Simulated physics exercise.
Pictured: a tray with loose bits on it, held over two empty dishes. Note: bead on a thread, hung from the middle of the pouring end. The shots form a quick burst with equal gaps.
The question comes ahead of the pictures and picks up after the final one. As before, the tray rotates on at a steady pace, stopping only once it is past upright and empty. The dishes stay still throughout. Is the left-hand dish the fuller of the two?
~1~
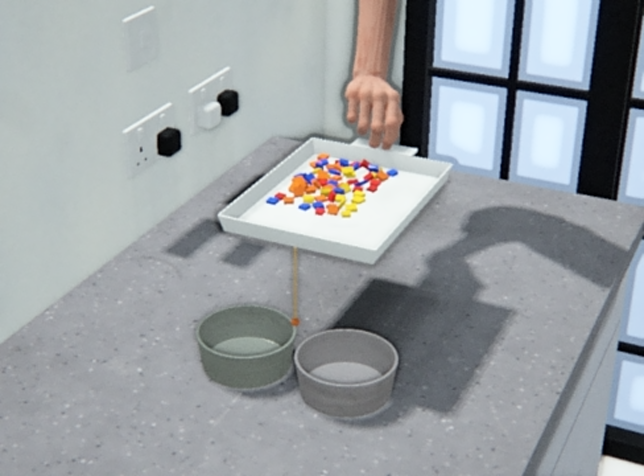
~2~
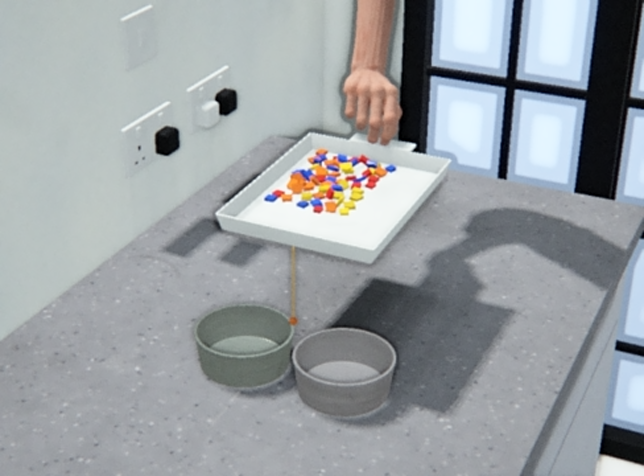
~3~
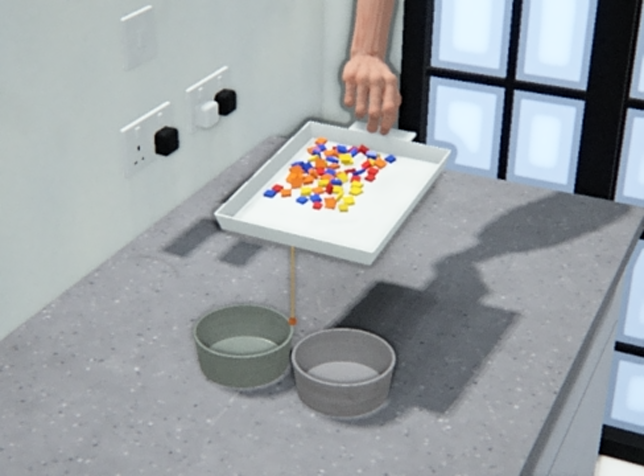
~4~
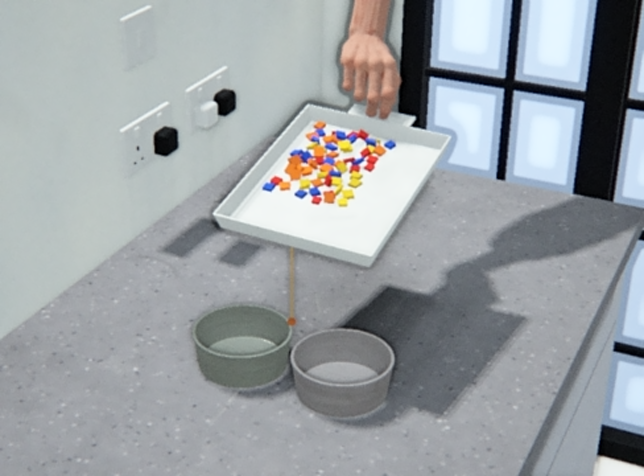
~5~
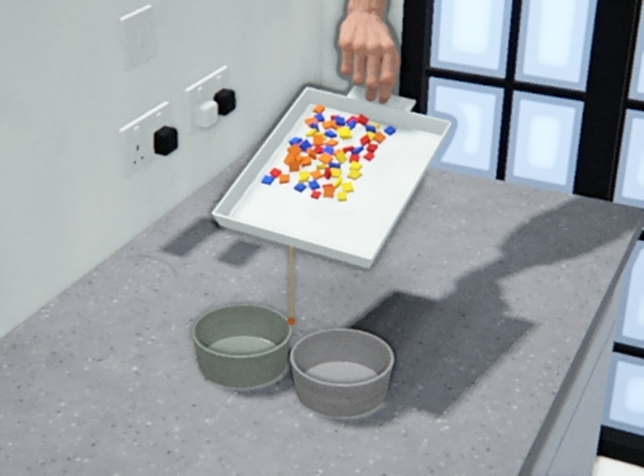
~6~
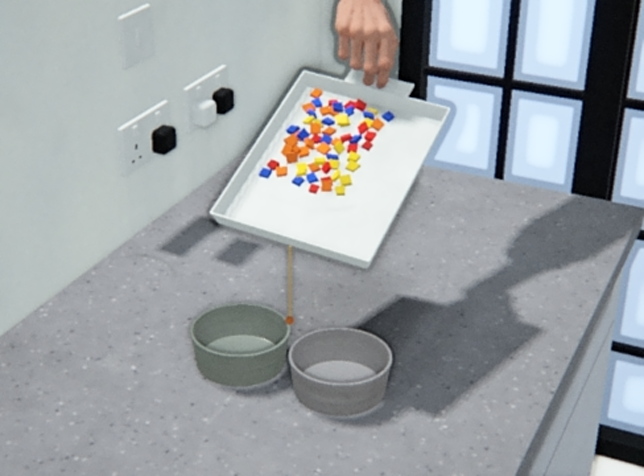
The fuller one at the end is the dish on the right, no doubt.
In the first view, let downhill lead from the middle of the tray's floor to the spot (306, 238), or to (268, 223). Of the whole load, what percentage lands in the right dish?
Well, 20 percent for one and then 0 percent for the other.
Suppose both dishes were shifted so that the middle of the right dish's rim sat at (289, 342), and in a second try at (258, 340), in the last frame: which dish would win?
First place: The rightmost dish. Second place: The rightmost dish.
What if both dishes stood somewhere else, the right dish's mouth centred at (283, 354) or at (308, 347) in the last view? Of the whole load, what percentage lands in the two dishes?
About 60% and about 50%.
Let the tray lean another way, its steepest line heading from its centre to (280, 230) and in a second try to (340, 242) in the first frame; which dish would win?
The leftmost dish, then the rightmost dish.
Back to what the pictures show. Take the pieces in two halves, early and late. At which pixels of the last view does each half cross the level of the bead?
The first part passes (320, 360); everything after passes (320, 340).
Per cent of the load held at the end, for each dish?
The left dish gets close to 10 per cent and the right dish close to 60 per cent.
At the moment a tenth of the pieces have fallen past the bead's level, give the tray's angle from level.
Roughly 80 degrees of tilt.
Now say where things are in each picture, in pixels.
In the first frame, corners of the pouring end (224, 214) and (373, 247), level; middle of the load (333, 184), mosaic tiles; left dish (223, 368); right dish (325, 396); bead on its thread (295, 322).
In the second frame, corners of the pouring end (222, 213) and (371, 246), level; middle of the load (331, 181).
In the third frame, corners of the pouring end (221, 213) and (370, 249), tipped barely, lowest at the right corner; middle of the load (330, 173).
In the fourth frame, corners of the pouring end (220, 212) and (369, 252), tipped a little, lowest at the right corner; middle of the load (329, 162).
In the fifth frame, corners of the pouring end (219, 212) and (368, 254), tipped clearly, lowest at the right corner; middle of the load (328, 151).
In the sixth frame, corners of the pouring end (217, 211) and (366, 256), tipped clearly, lowest at the right corner; middle of the load (326, 140); left dish (217, 366); right dish (319, 395).
Just after the last frame, tray tipped steeply; almost all on the tray; just a few in the air.
A moment on, tray tipped past a quarter turn; roughly a third on the tray; roughly a quarter in the right dish; just a few in the left dish; roughly a quarter outside both; about a tenth in the air.
Further on, tray tipped past a quarter turn; roughly two thirds in the right dish; about a tenth in the left dish; roughly a third outside both.
When it is over, tray tipped past a quarter turn; roughly two thirds in the right dish; about a tenth in the left dish; roughly a third outside both.
